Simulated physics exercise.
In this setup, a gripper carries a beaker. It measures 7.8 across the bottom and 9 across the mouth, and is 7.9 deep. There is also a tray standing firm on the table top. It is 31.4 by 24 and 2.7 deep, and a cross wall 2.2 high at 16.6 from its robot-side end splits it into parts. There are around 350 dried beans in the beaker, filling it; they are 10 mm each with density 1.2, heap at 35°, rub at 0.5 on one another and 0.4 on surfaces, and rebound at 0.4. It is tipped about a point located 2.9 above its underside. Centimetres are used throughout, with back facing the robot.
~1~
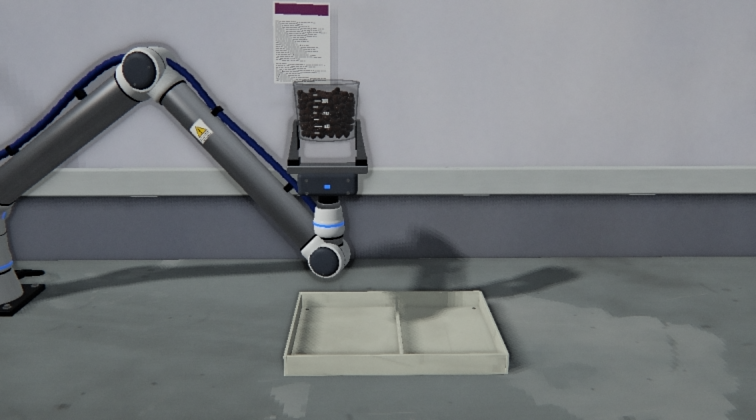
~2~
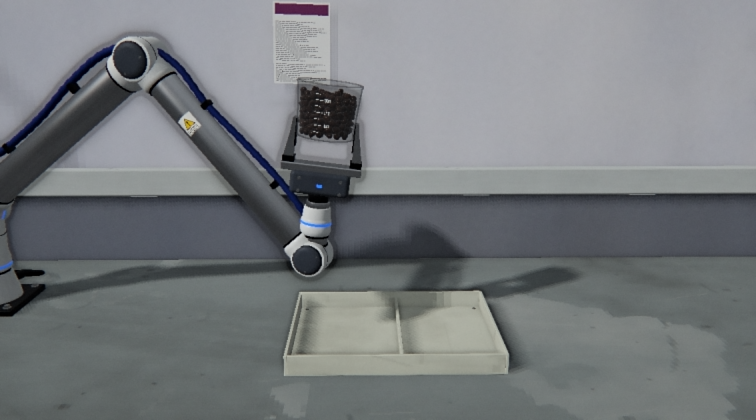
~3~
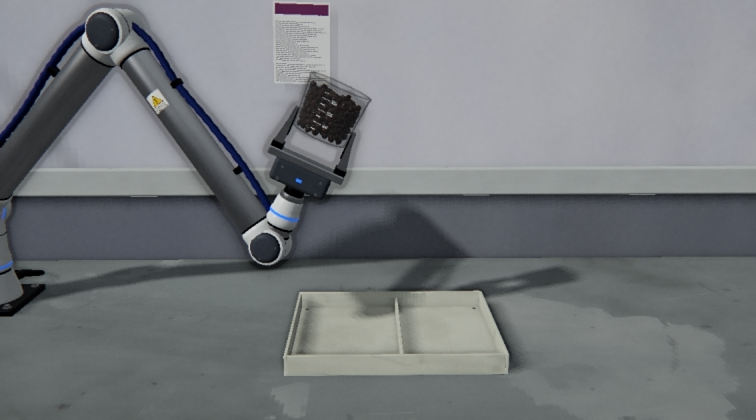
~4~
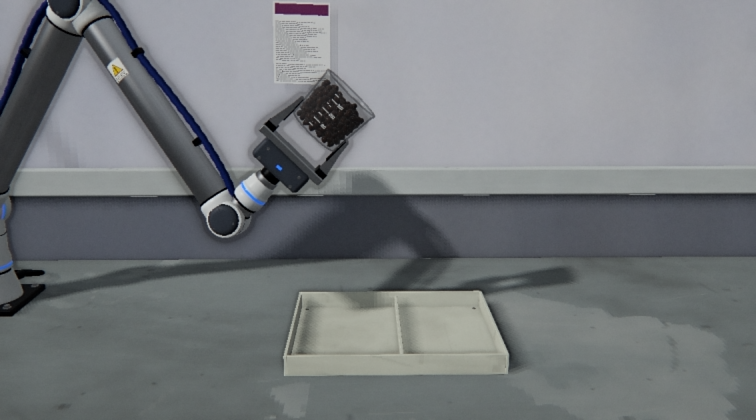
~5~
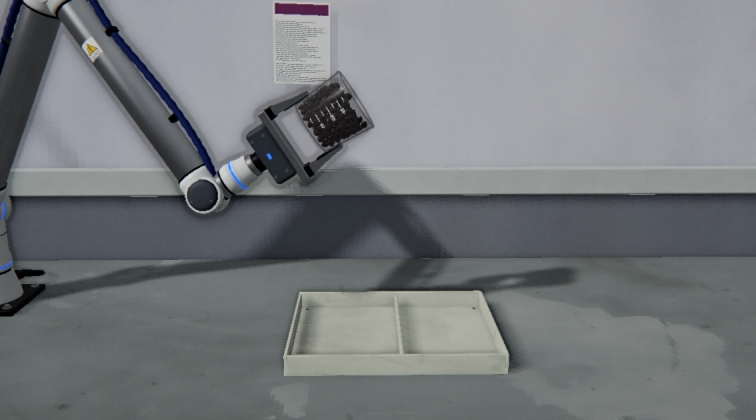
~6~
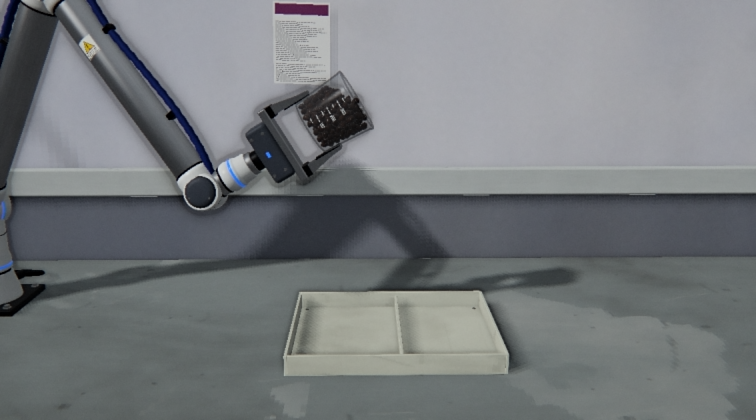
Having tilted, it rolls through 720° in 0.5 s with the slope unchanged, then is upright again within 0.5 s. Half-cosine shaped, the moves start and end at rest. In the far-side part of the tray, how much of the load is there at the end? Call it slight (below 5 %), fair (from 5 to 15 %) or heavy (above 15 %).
I would call it slight, below 5 %.
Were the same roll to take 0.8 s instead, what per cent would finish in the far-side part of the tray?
Then about 0 per cent.
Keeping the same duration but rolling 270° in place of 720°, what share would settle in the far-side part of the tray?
Roughly 0 percent, then.
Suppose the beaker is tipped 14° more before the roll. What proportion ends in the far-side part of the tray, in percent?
The share would be around 10 per cent.
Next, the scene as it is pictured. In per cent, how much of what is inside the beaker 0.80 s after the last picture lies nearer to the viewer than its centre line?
It's close to 50 percent.
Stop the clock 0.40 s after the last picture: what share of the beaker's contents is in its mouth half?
Some 45 per cent.
Then, 0.40 s later, tipped 59°, highest piece 42 above the table; 331 in the beaker, 2 in the far-side part, 13 in flight or on a rim.
Then, 0.80 s later, tipped 20°, highest piece 39 above the table; 328 in the beaker, 7 on the table or floor, 5 in the far-side part, 1 in the robot-side part, 5 in flight or on a rim.
Then, 1.20 s later, upright, highest piece 41 above the table; 328 in the beaker, 11 on the table or floor, 6 in the far-side part, 1 in the robot-side part.
Then, 1.90 s later, upright, highest piece 41 above the table; 328 in the beaker, 11 on the table or floor, 6 in the far-side part, 1 in the robot-side part.
At rest, 328 in the beaker, 11 on the table or floor, 6 in the far-side part, 1 in the robot-side part. That is 2 % in the far-side part of the tray.
